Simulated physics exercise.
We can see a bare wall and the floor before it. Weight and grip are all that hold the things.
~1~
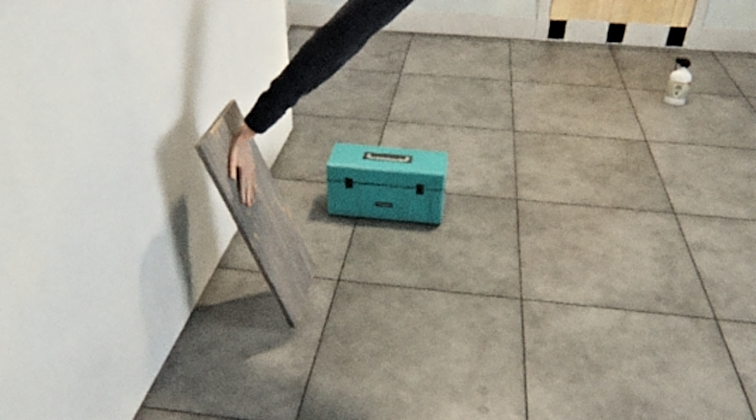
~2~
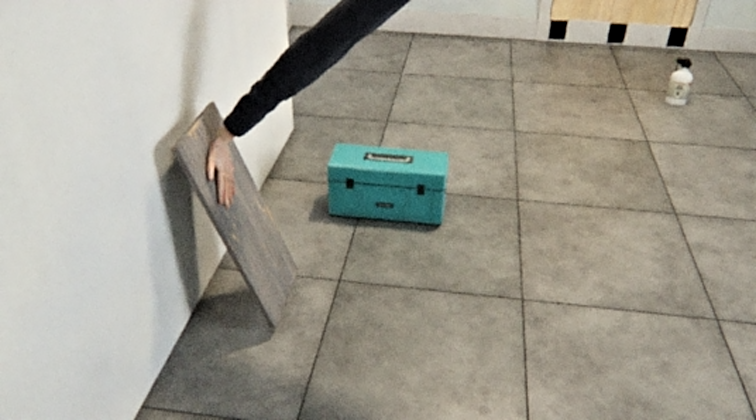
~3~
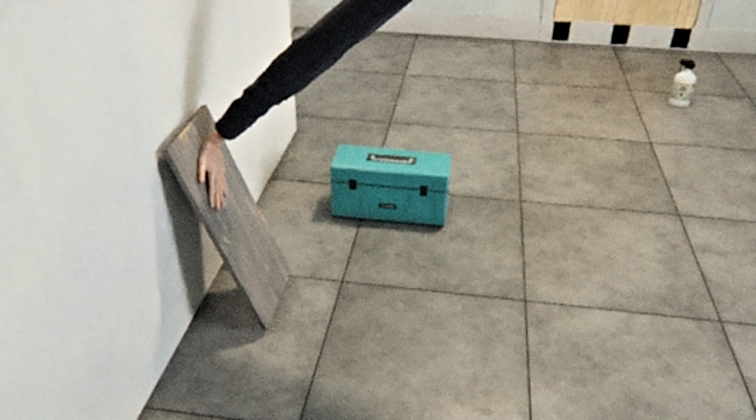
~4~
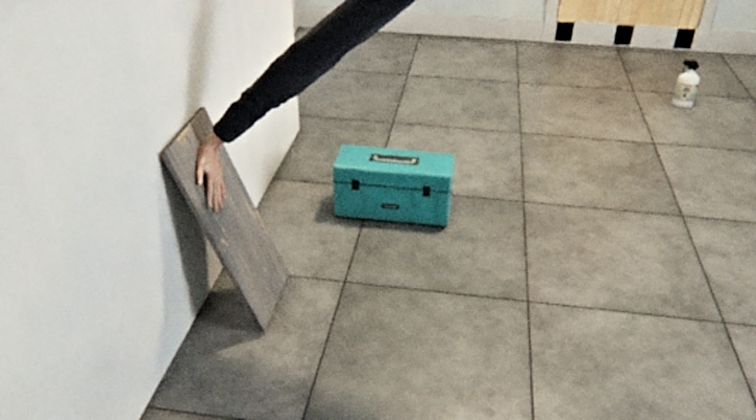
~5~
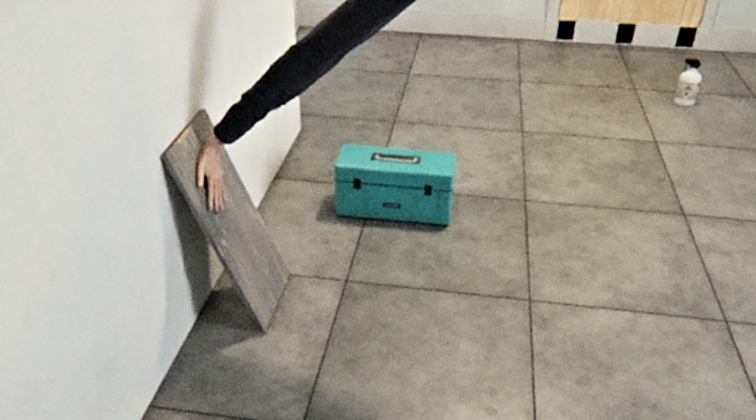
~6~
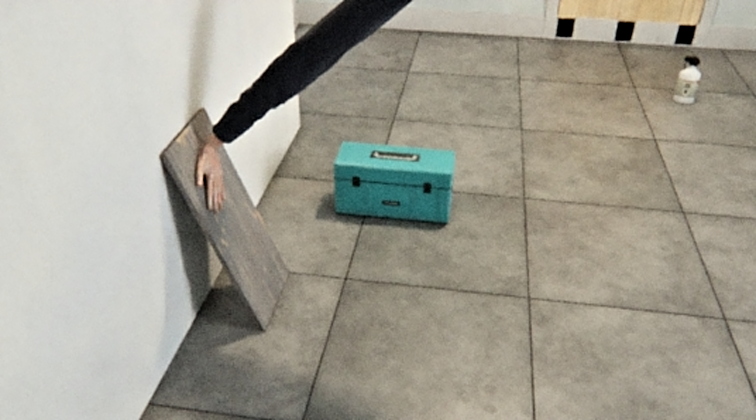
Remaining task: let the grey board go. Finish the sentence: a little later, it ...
A little later, it is still propped there.
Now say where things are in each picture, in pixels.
The first picture shows not yet at the wall; grey board (263, 216); turquoise toolbox (387, 183).
The second picture shows not yet at the wall; grey board (243, 217); turquoise toolbox (388, 184).
The third picture shows not yet at the wall; grey board (235, 219); turquoise toolbox (391, 185).
The fourth picture shows not yet at the wall; grey board (232, 221); turquoise toolbox (394, 185).
The fifth picture shows propped up under the hand; grey board (233, 222); turquoise toolbox (395, 184).
The sixth picture shows propped up under the hand; grey board (233, 221); turquoise toolbox (395, 182).
Then, 0.20 s after the last picture, nothing has stirred.
Then, 0.50 s after the last picture, grey board resting near (233, 222).
At rest, both in place. Seen from the same camera at the end, grey board near (233, 222). The board remains leaning.
